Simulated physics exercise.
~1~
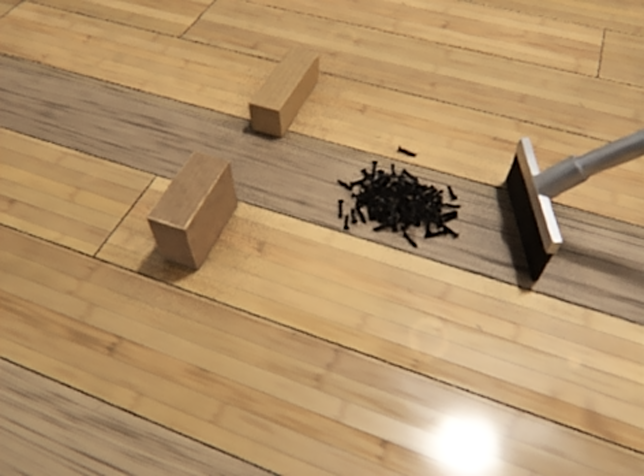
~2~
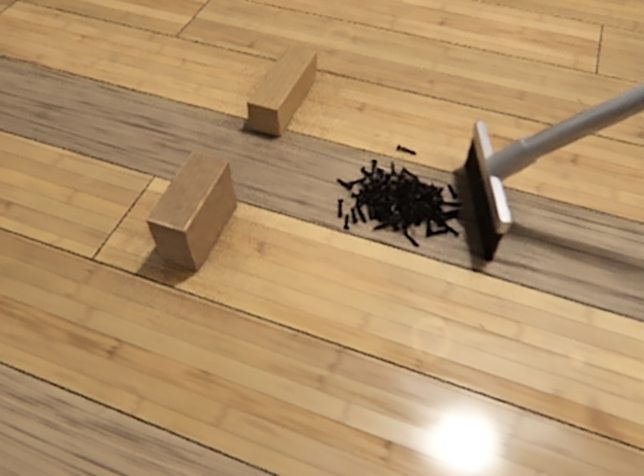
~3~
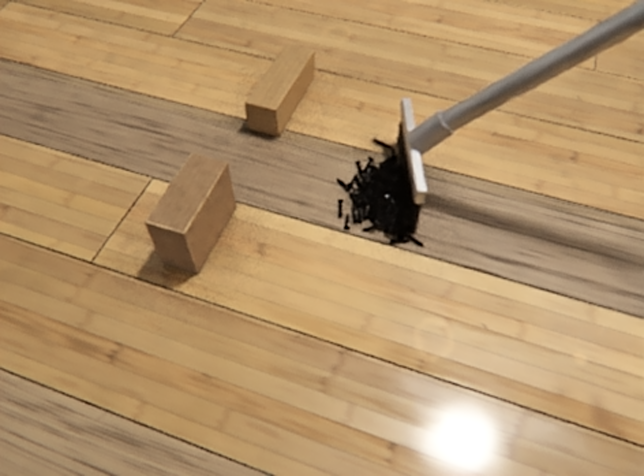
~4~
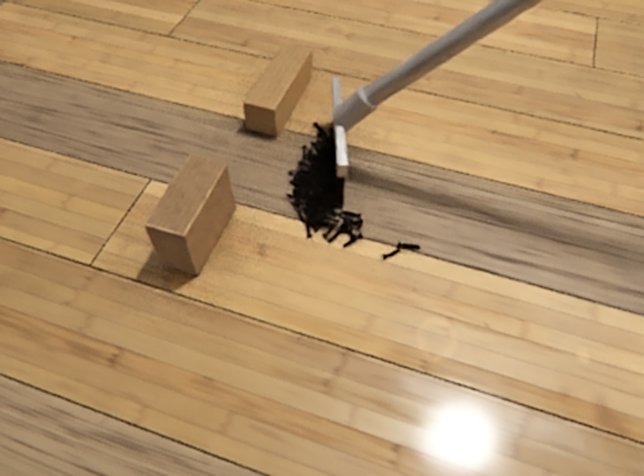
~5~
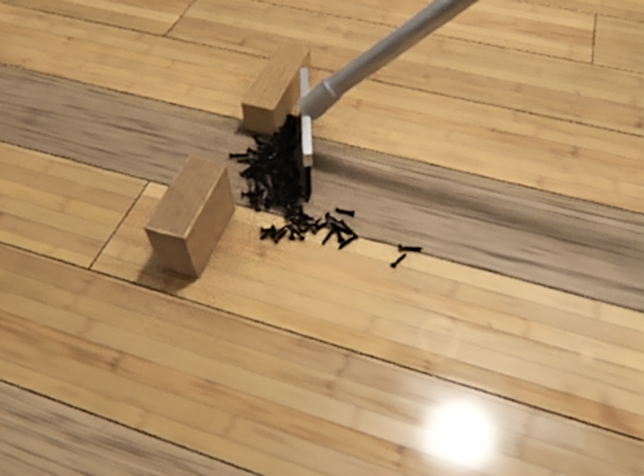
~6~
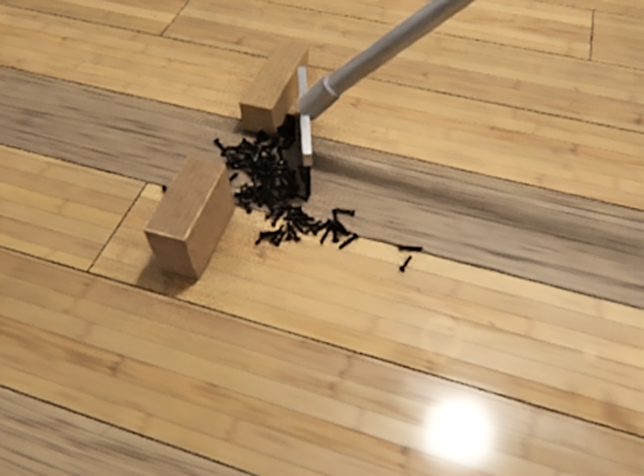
The clip shows a squeegee on a grey handle pushing a pile of small black screws leftwards across a wooden floor towards two fixed wooden blocks, then stopping beside the far block, with most screws bunched before the gap and a few trailing behind.
